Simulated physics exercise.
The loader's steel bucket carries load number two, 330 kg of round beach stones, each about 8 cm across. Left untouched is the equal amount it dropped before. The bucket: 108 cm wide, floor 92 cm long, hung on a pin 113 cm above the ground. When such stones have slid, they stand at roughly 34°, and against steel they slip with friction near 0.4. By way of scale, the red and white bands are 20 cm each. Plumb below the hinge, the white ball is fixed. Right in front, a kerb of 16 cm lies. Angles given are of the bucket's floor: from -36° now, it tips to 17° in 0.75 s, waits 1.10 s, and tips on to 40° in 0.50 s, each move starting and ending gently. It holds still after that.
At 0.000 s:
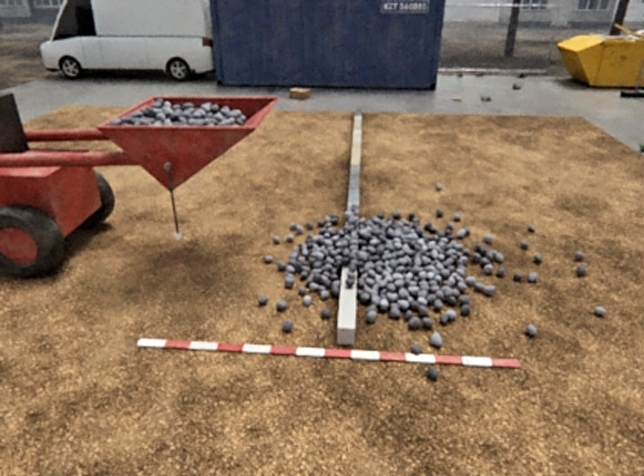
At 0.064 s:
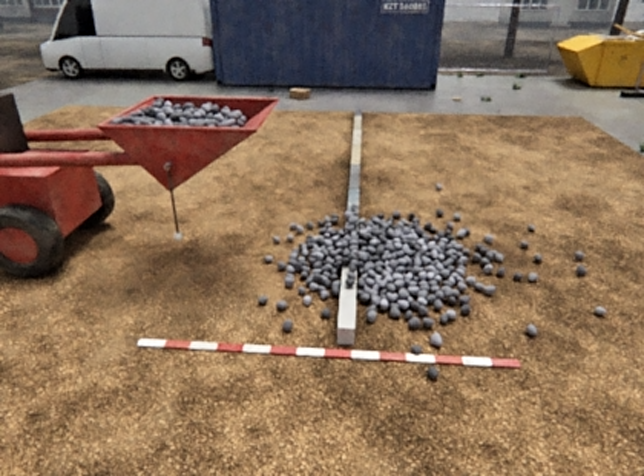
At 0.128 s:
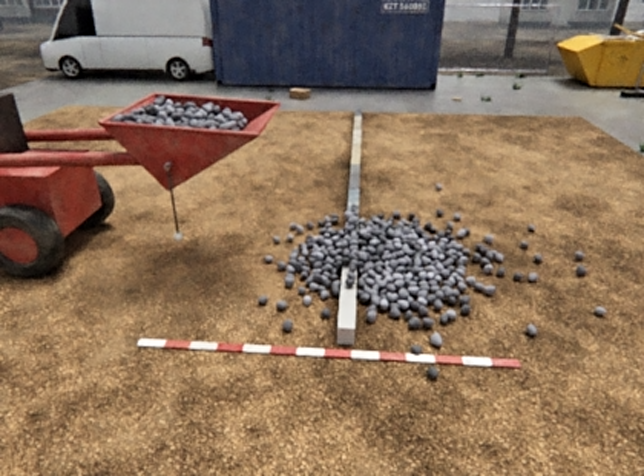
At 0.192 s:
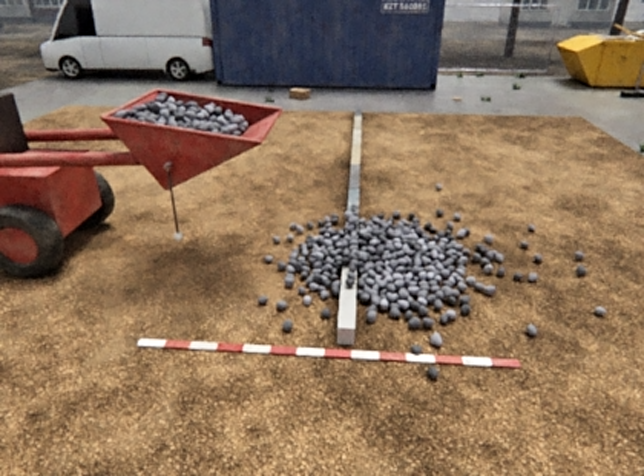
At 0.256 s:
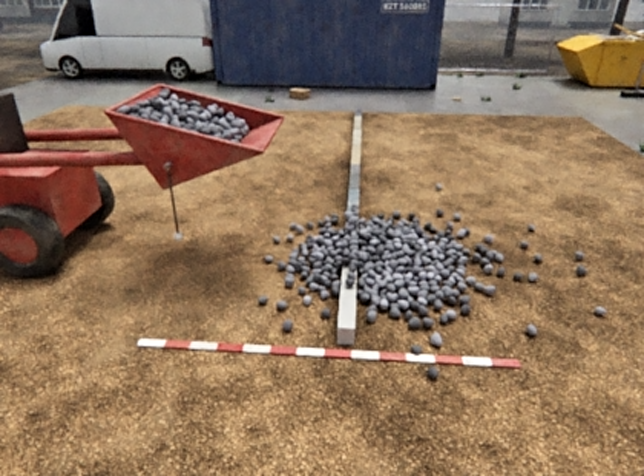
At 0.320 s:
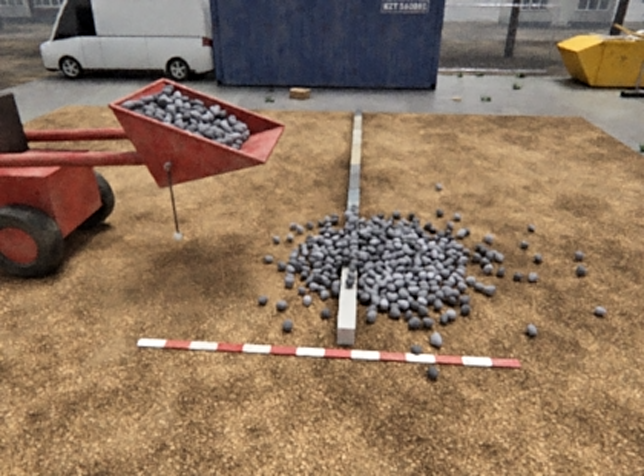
A red loader's bucket full of grey stones tilts slowly down toward the right.
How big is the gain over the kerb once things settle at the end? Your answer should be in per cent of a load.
The gain is about 1 per cent of a load.
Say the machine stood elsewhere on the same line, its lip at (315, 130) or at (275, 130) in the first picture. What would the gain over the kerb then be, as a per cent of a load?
Around 45 and 5 percent respectively.
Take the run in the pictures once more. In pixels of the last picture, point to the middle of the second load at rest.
Centre at roughly (301, 248).
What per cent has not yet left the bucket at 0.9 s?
Still inside: Some 100 %.
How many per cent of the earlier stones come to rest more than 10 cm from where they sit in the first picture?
Some 5 percent, give or take.
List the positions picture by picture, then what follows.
In the first picture, the bucket is at -36°, its lip at (255, 129); the top of the load is at (161, 111). The earlier load is highest near (350, 241), 22 cm above ground level, 28 % on this side of the kerb, 72 % over the kerb.
In the second picture, lip at (256, 130), floor tilted -35°, highest stones at (161, 110); the stones move at 0.1 m/s on average.
In the third picture, lip at (258, 135), floor tilted -32°, highest stones at (159, 108); the stones move at 0.2 m/s on average.
In the fourth picture, the bucket is at -27°, its lip at (261, 143); the top of the load is at (160, 105); the stones move at 0.3 m/s on average.
In the fifth picture, lip at (263, 152), floor tilted -22°, highest stones at (162, 101); the stones move at 0.4 m/s on average.
In the sixth picture, lip at (265, 163), floor tilted -15°, highest stones at (165, 98); the stones move at 0.4 m/s on average.
After 0.6 s the floor is at 9°; in per cent of one load, 100 in the bucket, 28 on this side of the kerb, 72 over the kerb; the foremost stones are at (549, 263).
After 0.9 s the floor is at 17°; in per cent of one load, 100 in the bucket, 28 on this side of the kerb, 72 over the kerb; the foremost stones are at (549, 263).
After 2.8 s the floor is at 40°; in per cent of one load, 0 in the bucket, 127 on this side of the kerb, 73 over the kerb; the foremost stones are at (549, 263).
After 5.5 s the floor is at 40°; in per cent of one load, 0 in the bucket, 127 on this side of the kerb, 73 over the kerb; the foremost stones are at (549, 263). Net gain over the kerb, 1.
